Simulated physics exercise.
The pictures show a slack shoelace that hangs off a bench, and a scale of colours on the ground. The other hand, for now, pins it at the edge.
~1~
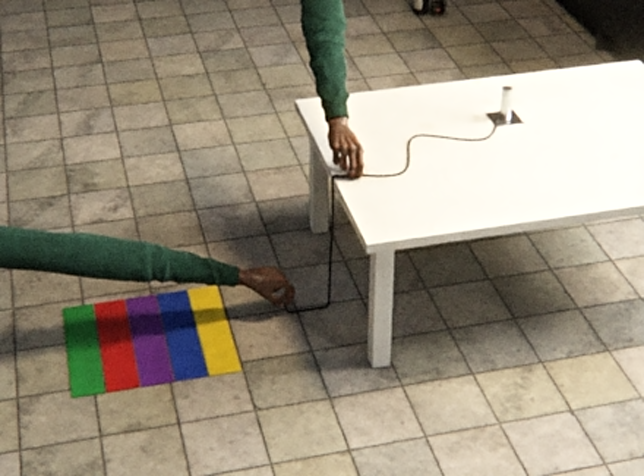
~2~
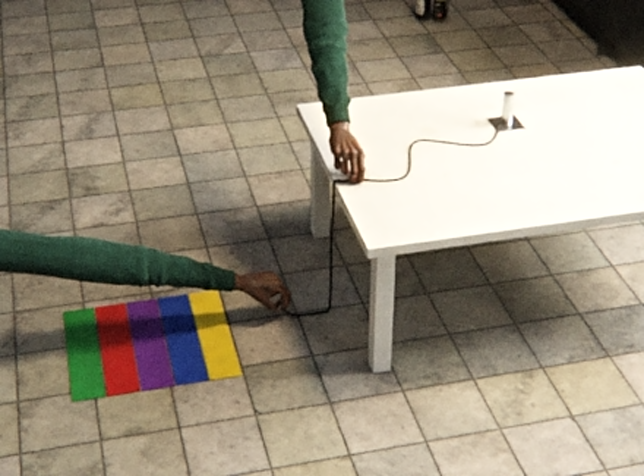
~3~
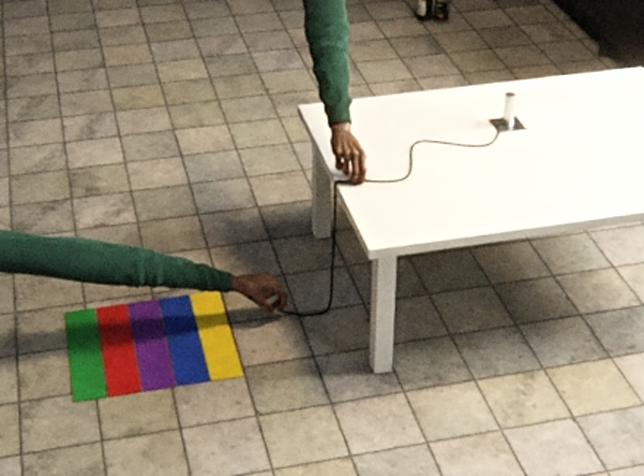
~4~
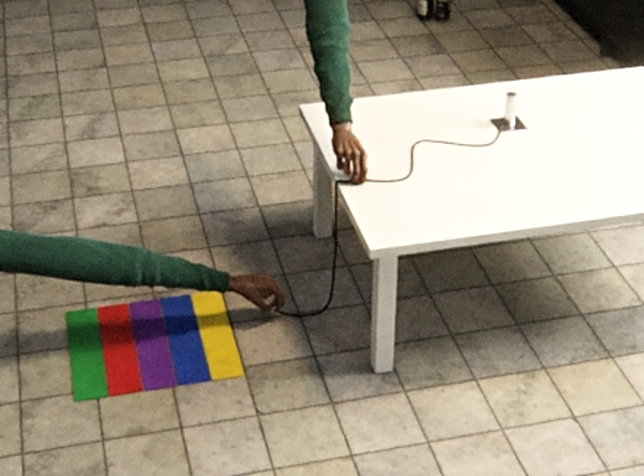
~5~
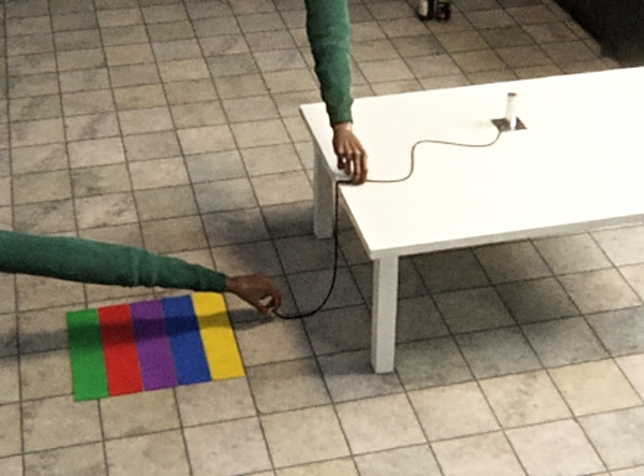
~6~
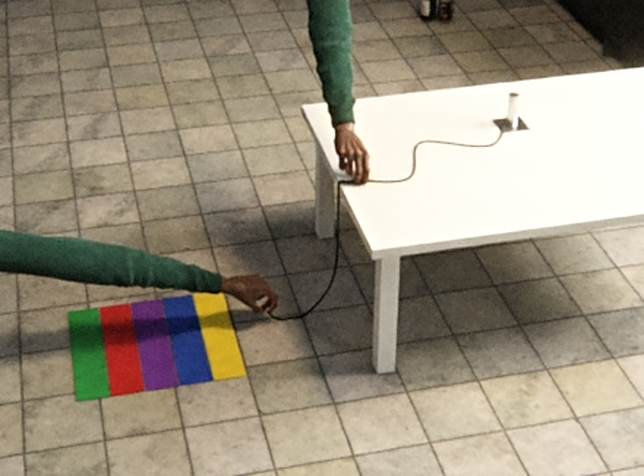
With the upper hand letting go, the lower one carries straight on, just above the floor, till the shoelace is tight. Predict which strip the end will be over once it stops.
I would say the red strip.
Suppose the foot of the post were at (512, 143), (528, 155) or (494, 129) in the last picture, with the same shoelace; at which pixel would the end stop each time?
Per try, approx.: (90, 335); (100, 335); (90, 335).
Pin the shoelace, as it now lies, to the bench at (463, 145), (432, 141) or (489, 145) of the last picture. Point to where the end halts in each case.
They end up at (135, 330), (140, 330) and (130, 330).
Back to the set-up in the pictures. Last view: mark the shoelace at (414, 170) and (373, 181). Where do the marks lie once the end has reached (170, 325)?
One is near (363, 170), the other near (330, 200).
Soon after, end near (170, 325); over blue.
After that, end near (136, 330); over purple.
At the stop, end near (115, 333); over red. It halts on the red strip.
